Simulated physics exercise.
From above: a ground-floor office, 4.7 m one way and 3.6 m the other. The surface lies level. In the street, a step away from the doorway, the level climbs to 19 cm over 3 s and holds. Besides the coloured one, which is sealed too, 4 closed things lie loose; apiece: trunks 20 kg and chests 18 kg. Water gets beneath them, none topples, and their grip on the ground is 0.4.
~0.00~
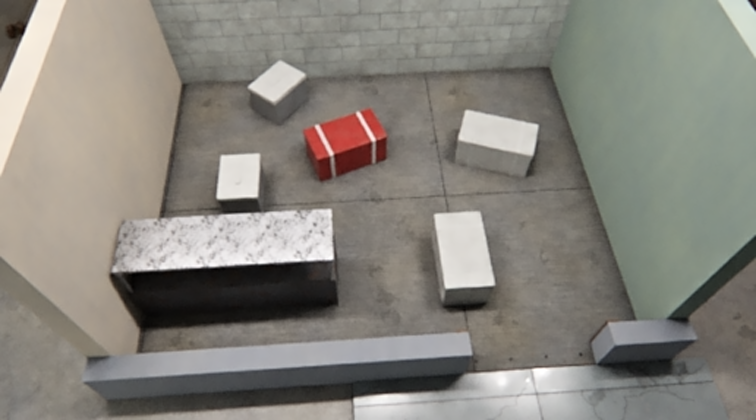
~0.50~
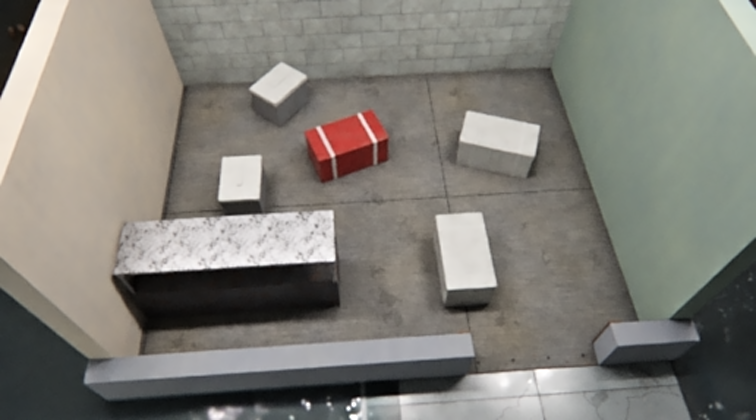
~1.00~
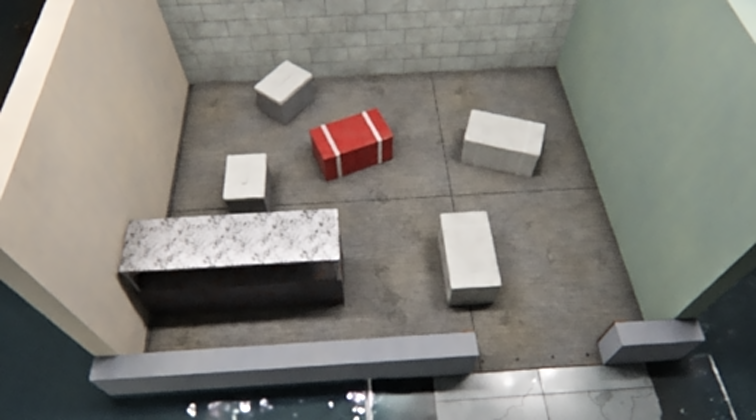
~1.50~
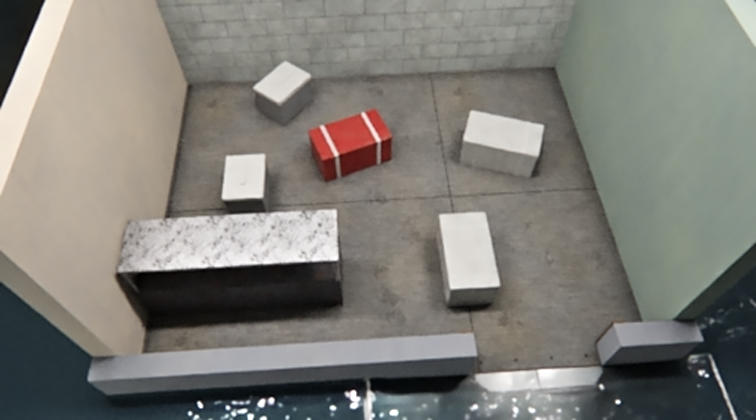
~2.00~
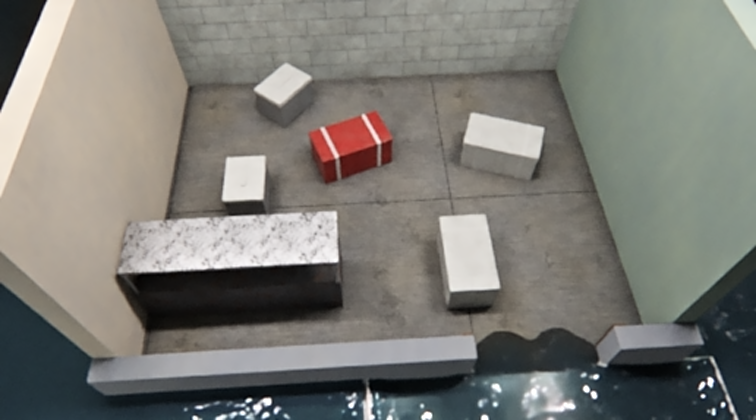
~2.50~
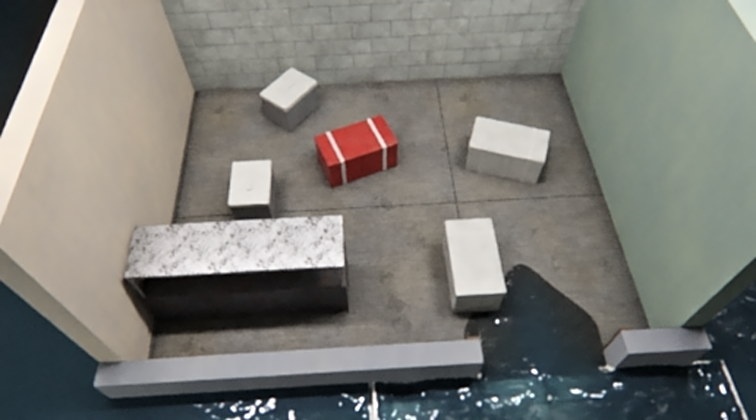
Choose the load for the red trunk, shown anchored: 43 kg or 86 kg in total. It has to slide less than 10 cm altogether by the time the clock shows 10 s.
Verdict: The lower weight is enough.
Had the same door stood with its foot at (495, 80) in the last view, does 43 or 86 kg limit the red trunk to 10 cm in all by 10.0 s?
In that case the lower weight is enough.
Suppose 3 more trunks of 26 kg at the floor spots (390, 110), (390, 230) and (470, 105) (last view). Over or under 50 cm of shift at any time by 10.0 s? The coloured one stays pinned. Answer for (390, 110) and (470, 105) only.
In that order: Past it, over.
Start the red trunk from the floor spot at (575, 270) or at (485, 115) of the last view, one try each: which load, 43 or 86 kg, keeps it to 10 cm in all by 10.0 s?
In that order: It takes the larger; only the larger holds.
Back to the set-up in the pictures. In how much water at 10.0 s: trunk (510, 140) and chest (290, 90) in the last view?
Roughly 8 and 8 cm.
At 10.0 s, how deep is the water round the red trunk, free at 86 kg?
About 7 cm.
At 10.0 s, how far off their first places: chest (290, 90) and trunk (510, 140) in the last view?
In turn: 80 cm, 250 cm.
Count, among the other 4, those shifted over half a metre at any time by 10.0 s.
I count 3.
After 3.5 s the red trunk would be 0 cm from its start with 43 kg and 0 cm from its start with 86 kg; 0 cm of water round it then.
After 4.5 s the red trunk would be 0 cm from its start with 43 kg and 0 cm from its start with 86 kg; 0 cm of water round it then.
After 7.0 s the red trunk would be 0 cm from its start with 43 kg and 0 cm from its start with 86 kg; 2 cm of water round it then.
After 10.0 s the red trunk would be 0 cm from its start with 43 kg and 0 cm from its start with 86 kg; 7 cm of water round it then.
